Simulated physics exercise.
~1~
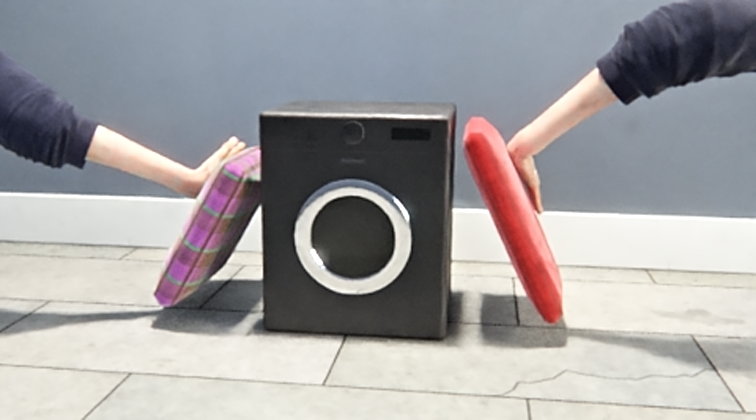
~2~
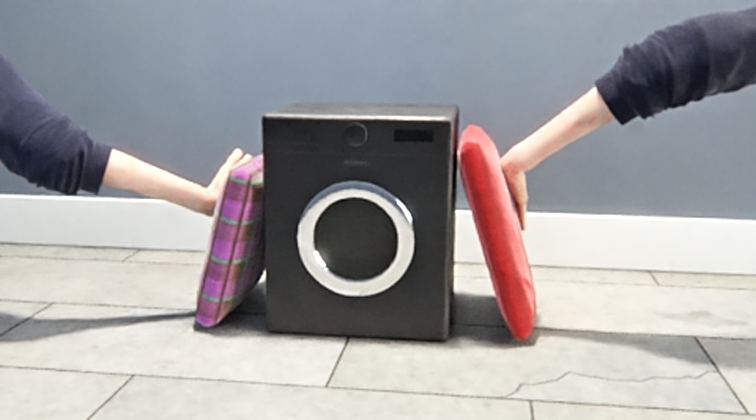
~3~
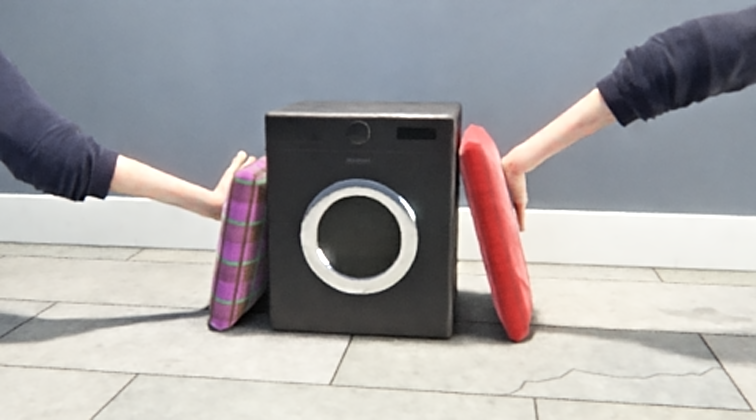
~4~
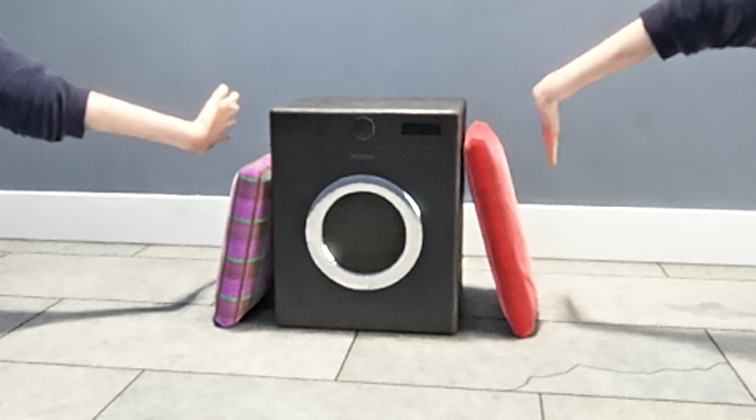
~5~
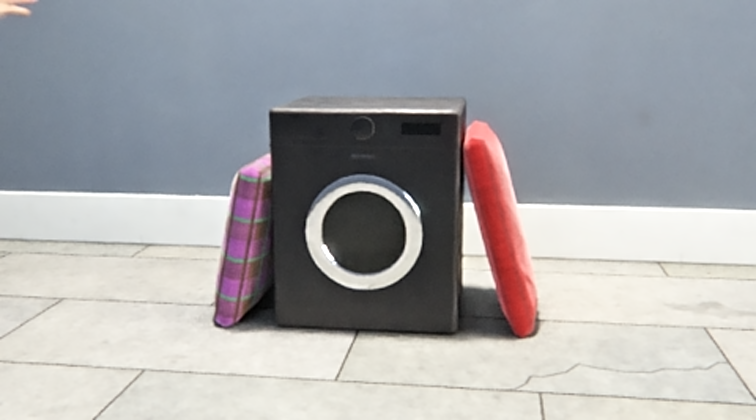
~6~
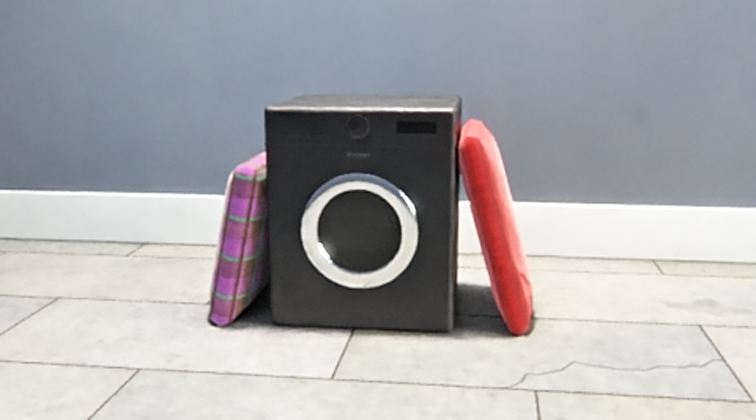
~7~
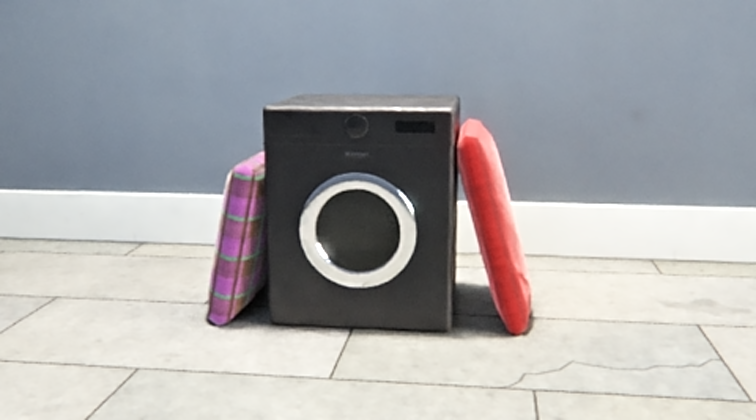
At first, two hands hold a plaid cushion and a red pillow at a slant against opposite sides of a black machine with a round, silver-rimmed door. The hand on the left slides the bottom of the cushion in toward the machine, while the other brings the foot of the pillow in from the right, so both stand more upright. The hands steady them briefly, then let go and draw back out of view. Left alone, neither one slips or falls. In the end, the cushion still leans on the left side and the pillow on the right.
